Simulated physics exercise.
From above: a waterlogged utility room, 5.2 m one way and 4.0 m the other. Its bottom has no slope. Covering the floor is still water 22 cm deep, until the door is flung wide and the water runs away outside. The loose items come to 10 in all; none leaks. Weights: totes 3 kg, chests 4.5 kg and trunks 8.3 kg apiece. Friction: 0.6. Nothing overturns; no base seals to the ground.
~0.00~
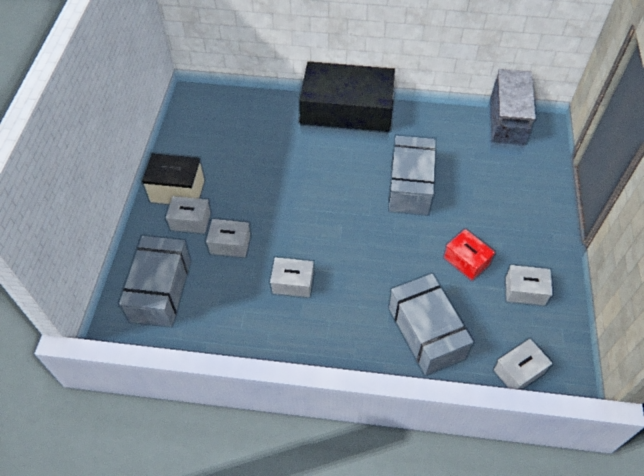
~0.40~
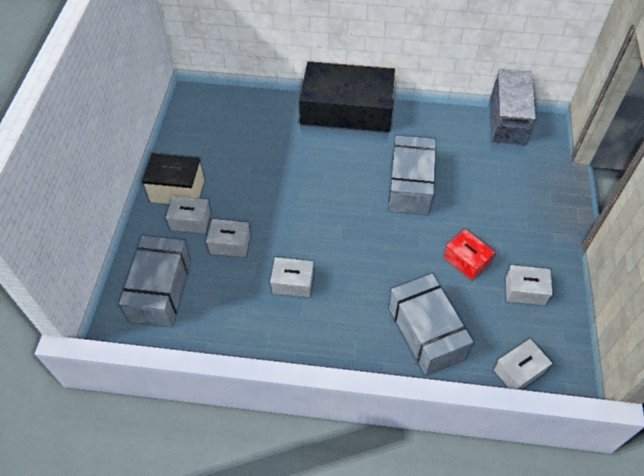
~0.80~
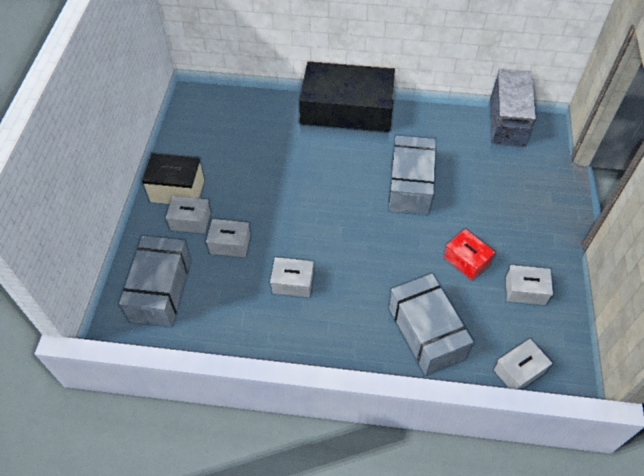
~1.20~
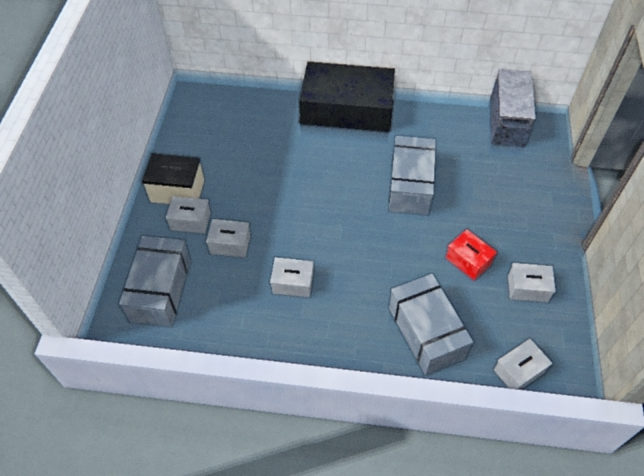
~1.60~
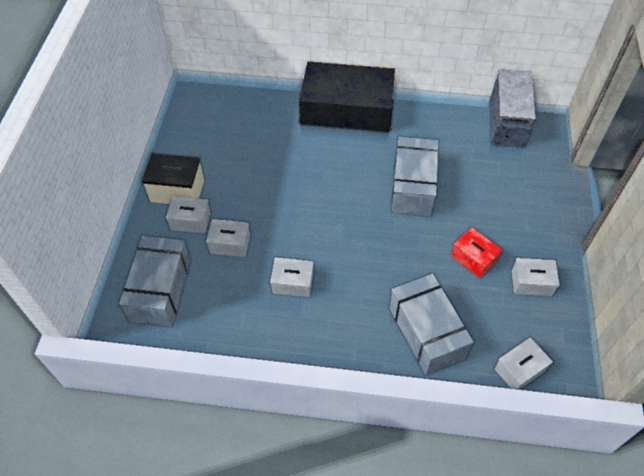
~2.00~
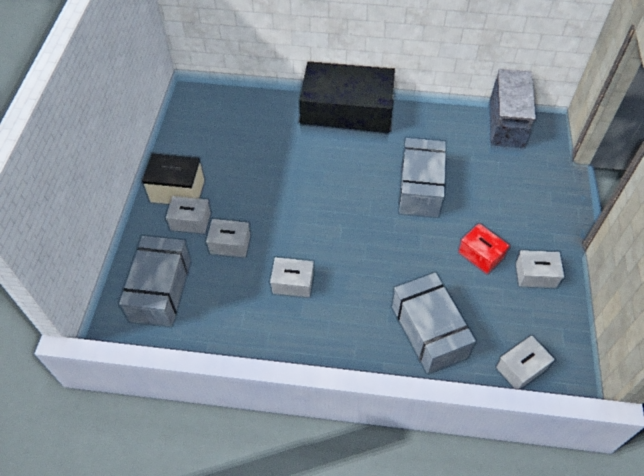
In a flooded room seen from above, a door in the right wall opened while the boxes sat still; then the red box and a few gray ones near it drifted slightly to the right.
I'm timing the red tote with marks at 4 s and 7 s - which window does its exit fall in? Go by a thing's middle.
The middle one.
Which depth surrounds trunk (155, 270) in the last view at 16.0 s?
12 cm.
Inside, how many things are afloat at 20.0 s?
It comes to 5.
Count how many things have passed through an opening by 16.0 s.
Total: 5.
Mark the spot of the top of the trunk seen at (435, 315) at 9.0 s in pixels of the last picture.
(526, 280) or so.
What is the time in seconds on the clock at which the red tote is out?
Somewhere near 5.5 s.
After 4.0 s the red tote is near (530, 219), 0.8 m from its start, afloat; 0 of 10 are out; 10 afloat.
After 9.0 s the red tote has gone out (at 5.5 s); 3 of 10 are out; 7 afloat.
After 16.0 s the red tote has gone out (at 5.5 s); 5 of 10 are out; 5 afloat.
After 20.0 s the red tote has gone out (at 5.5 s); 5 of 10 are out; 5 afloat.
